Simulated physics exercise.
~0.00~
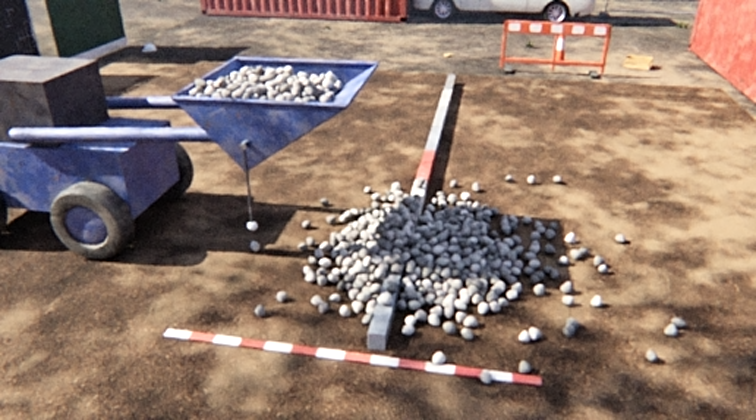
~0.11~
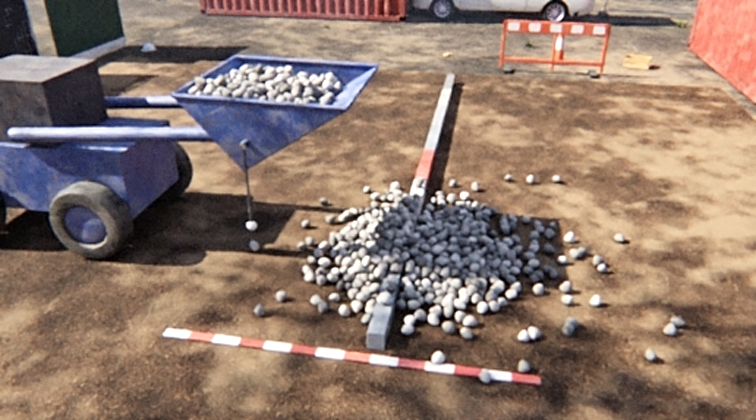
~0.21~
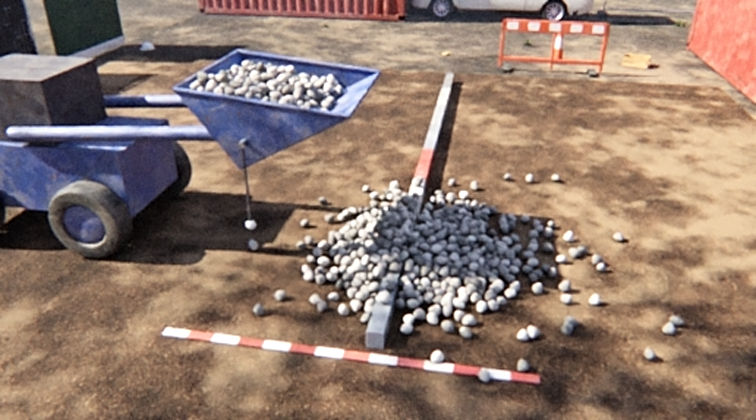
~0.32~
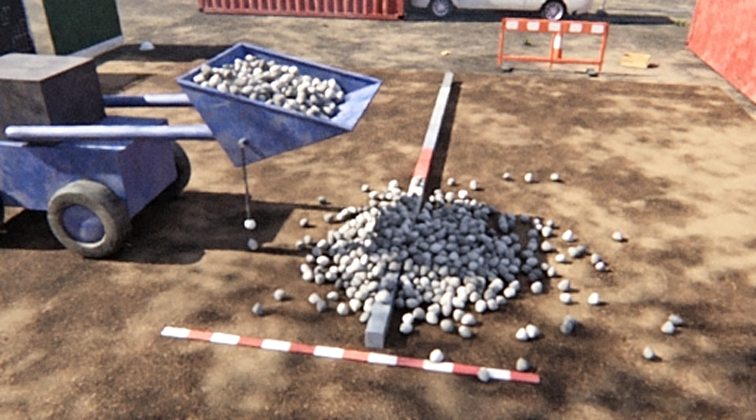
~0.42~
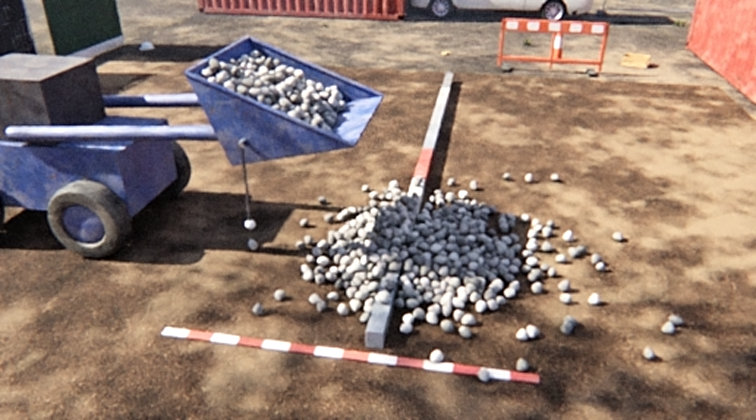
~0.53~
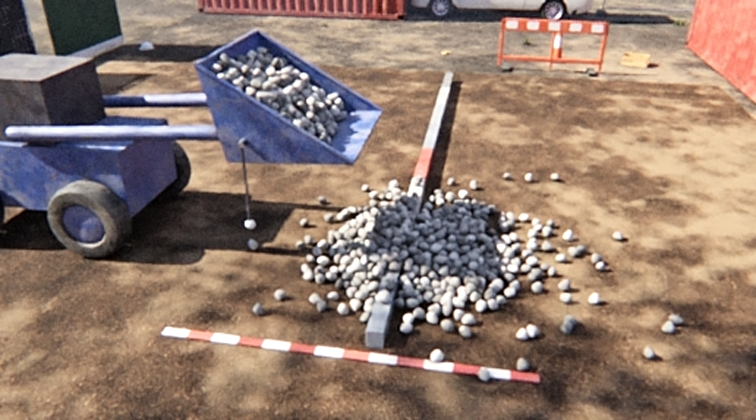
On an open dirt yard dappled with shade, seen from slightly above by a still camera, a red container, a parked vehicle and an orange-and-white barrier stand at the back. A blue loader at left holds a bucket of pale round stones, beside a loose stone heap across a grey kerb and a red-and-white striped pole. The bucket gradually tilts its front edge downward, the stones shifting slightly inside, while the heap lies still.
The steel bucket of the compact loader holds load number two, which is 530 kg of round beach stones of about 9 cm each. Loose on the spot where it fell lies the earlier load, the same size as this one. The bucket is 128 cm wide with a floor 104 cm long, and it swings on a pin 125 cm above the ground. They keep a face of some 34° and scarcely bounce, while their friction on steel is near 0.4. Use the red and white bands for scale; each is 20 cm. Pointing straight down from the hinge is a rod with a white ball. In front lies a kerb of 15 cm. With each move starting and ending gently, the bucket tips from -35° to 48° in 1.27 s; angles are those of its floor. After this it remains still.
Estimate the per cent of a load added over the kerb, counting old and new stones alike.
Roughly 10 per cent of a load is added.
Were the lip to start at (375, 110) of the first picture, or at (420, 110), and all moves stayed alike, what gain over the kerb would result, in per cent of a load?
30 % and 85 %.
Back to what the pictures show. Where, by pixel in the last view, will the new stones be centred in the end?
Roughly pixel (357, 234) in the last view.
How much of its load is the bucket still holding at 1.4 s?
Estimate: 30 % remaining inside, roughly.
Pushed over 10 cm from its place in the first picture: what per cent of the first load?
About 10 %.
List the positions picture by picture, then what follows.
In the first picture, lip at (347, 106), floor tilted -35°, highest stones at (275, 76). The earlier load is highest near (400, 229), 24 cm above ground level, 42 % on this side of the kerb, 58 % over the kerb.
In the second picture, the bucket is at -33°, its lip at (347, 109); the top of the load is at (266, 75); the stones move at 0.1 m/s on average.
In the third picture, lip at (350, 117), floor tilted -29°, highest stones at (257, 72); the stones move at 0.3 m/s on average.
In the fourth picture, lip at (352, 129), floor tilted -22°, highest stones at (244, 68); the stones move at 0.3 m/s on average.
In the fifth picture, the bucket is at -13°, its lip at (354, 146); the top of the load is at (247, 63); the stones move at 0.4 m/s on average.
In the sixth picture, lip at (354, 164), floor tilted -4°, highest stones at (253, 58); the stones move at 0.5 m/s on average.
After 0.9 s the floor is at 35°; in per cent of one load, 98 in the bucket, 44 on this side of the kerb, 58 over the kerb; the foremost stones are at (649, 301).
After 1.4 s the floor is at 48°; in per cent of one load, 29 in the bucket, 113 on this side of the kerb, 58 over the kerb; the foremost stones are at (649, 301).
After 1.7 s the floor is at 48°; in per cent of one load, 0 in the bucket, 134 on this side of the kerb, 66 over the kerb; the foremost stones are at (649, 301).
After 4.5 s the floor is at 48°; in per cent of one load, 0 in the bucket, 132 on this side of the kerb, 68 over the kerb; the foremost stones are at (649, 301). Net gain over the kerb, 10.
